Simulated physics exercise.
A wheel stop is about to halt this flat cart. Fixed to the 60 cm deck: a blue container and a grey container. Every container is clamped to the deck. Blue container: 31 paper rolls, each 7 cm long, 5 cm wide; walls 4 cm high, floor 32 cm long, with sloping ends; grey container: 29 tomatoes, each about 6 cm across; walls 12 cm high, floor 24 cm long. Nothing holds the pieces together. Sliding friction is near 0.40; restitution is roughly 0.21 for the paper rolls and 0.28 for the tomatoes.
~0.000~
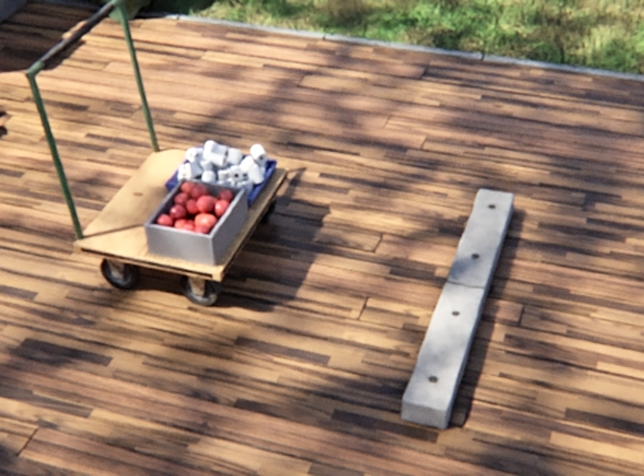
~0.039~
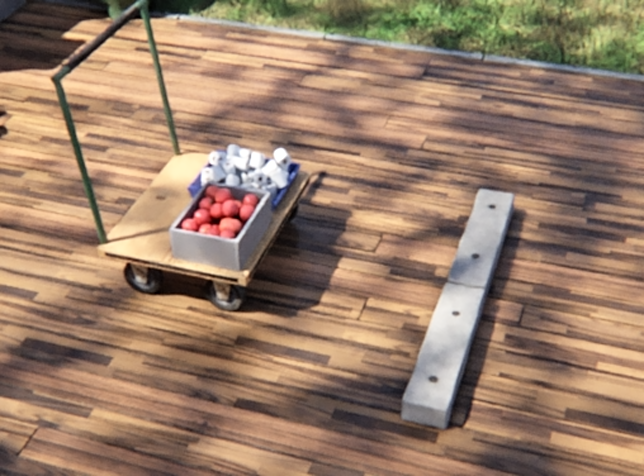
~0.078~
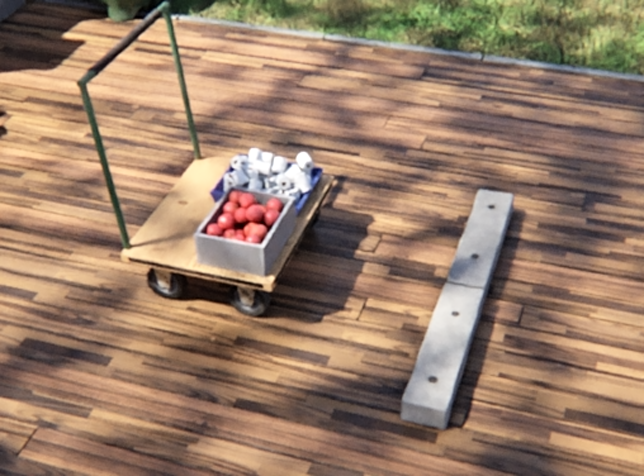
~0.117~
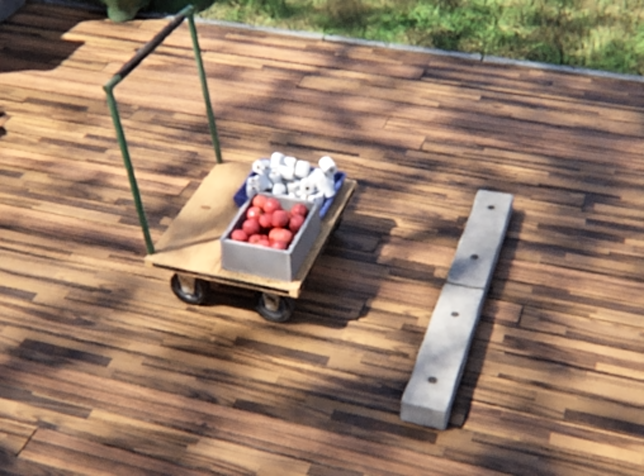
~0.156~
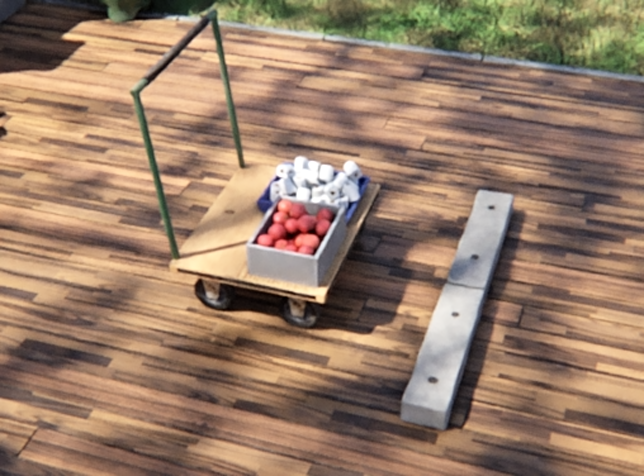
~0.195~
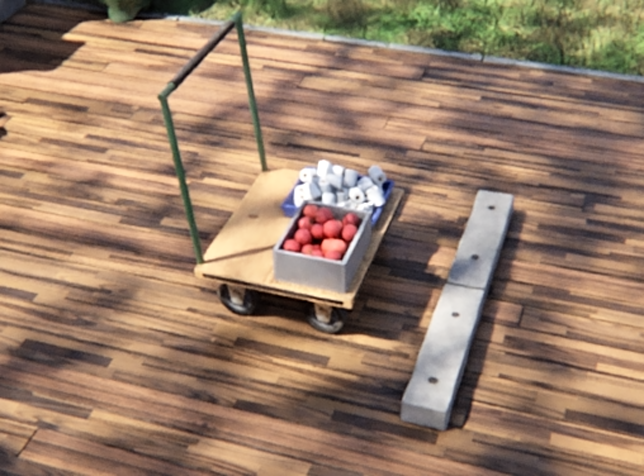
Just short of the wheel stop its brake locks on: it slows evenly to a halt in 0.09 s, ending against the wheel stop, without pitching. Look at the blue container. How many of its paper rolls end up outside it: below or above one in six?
It sheds more than one in six of them.
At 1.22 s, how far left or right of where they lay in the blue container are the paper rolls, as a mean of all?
Some 34 cm rightwards.
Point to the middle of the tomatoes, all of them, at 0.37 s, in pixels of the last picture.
Around (410, 258).
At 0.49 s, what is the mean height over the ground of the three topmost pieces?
About 38 cm.
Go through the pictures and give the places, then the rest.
In the first frame (each is followed by its nearest rim corner in this view), blue container, (250, 198); grey container, (209, 236); 80 cm short of the stop; none out.
In the second frame, blue container, (274, 202); grey container, (235, 241); 70 cm short of the stop.
In the third frame, blue container, (298, 206); grey container, (261, 246); 60 cm short of the stop.
In the fourth frame, blue container, (322, 211); grey container, (287, 252); 50 cm short of the stop.
In the fifth frame, blue container, (347, 216); grey container, (314, 257); 40 cm short of the stop.
In the sixth frame, blue container, (372, 221); grey container, (342, 263); 30 cm short of the stop; none out.
After 0.27 s, the brake bites.
After 0.37 s, blue container 29 in, 2 out and grey container 29 in, 0 out.
After 0.49 s, blue container 19 in, 12 out and grey container 27 in, 2 out.
After 0.72 s, blue container 16 in, 15 out and grey container 27 in, 2 out.
Outcome (at 1.22 s), blue container 16 in, 15 out and grey container 27 in, 2 out. Asked share, 15 of 31, 48 per cent.
